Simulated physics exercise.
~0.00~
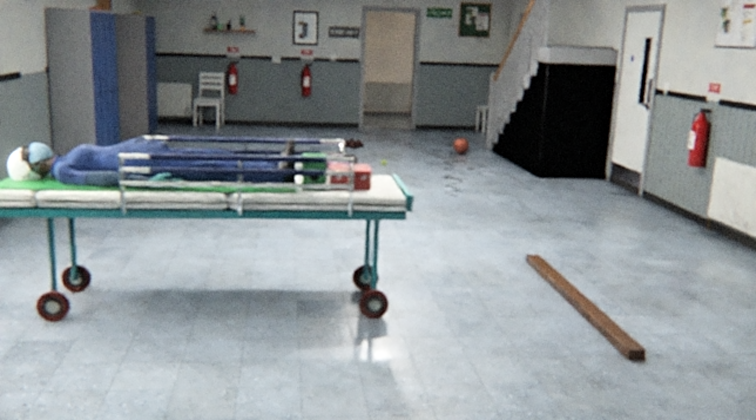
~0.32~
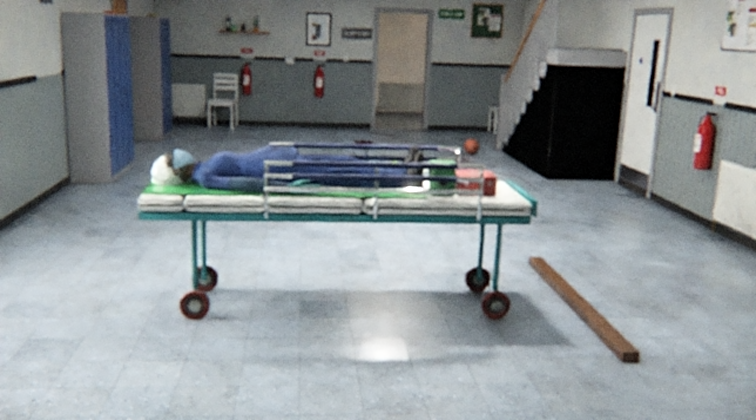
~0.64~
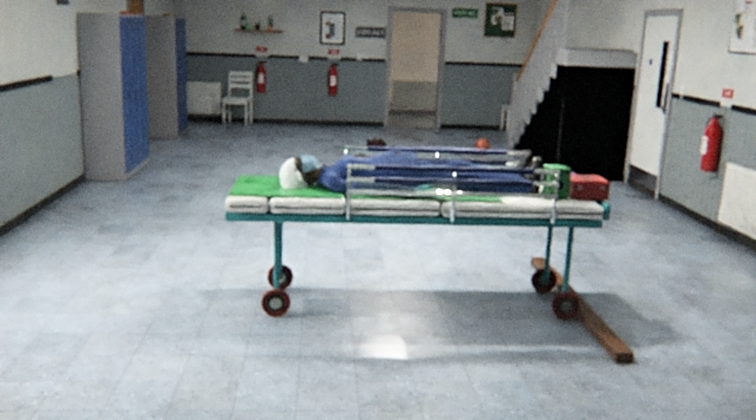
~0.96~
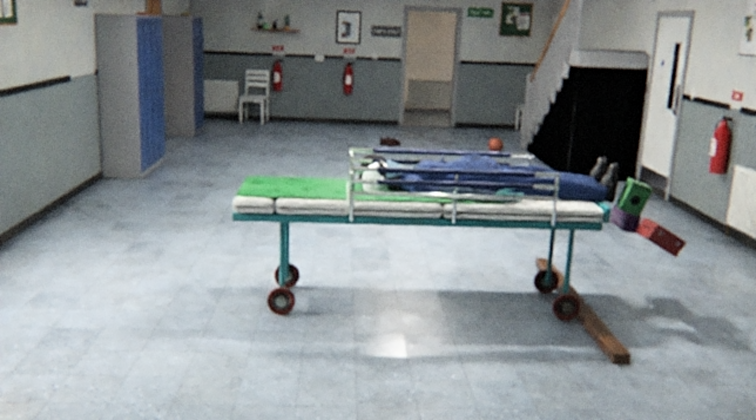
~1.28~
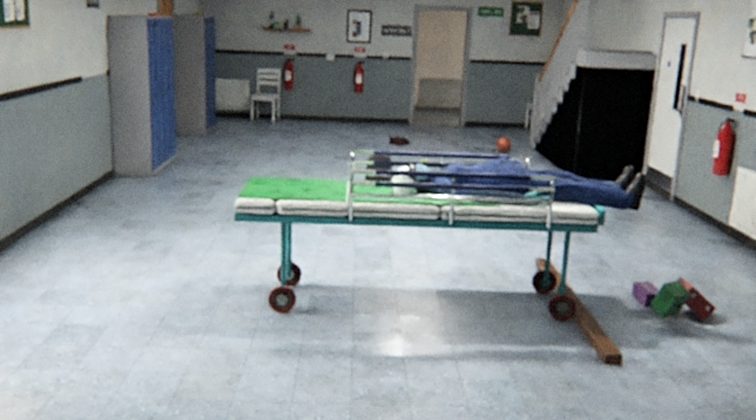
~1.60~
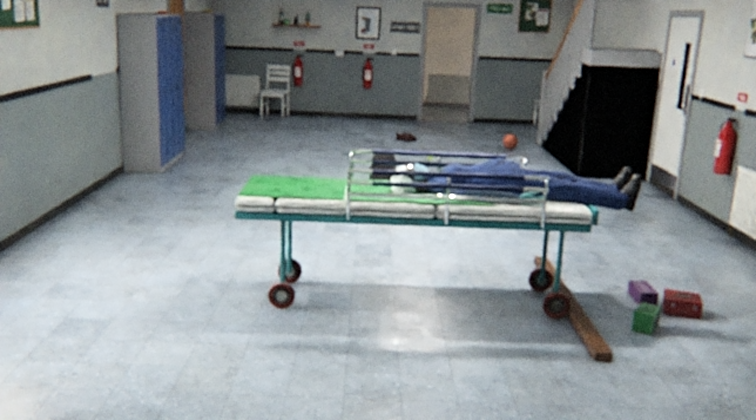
A figure in blue lies on a green and white wheeled stretcher, seen side-on in a pale hall with blue lockers at the left and a staircase at the right. A green object and a red case rest by its feet, and a brown wooden bar lies across the floor ahead. The stretcher rolls right until its wheels meet the bar and stops, staying level. The figure slides on toward the foot end, and the red, green and purple objects tumble off. They end on the floor at the right, with the figure's feet jutting past the stretcher's end.
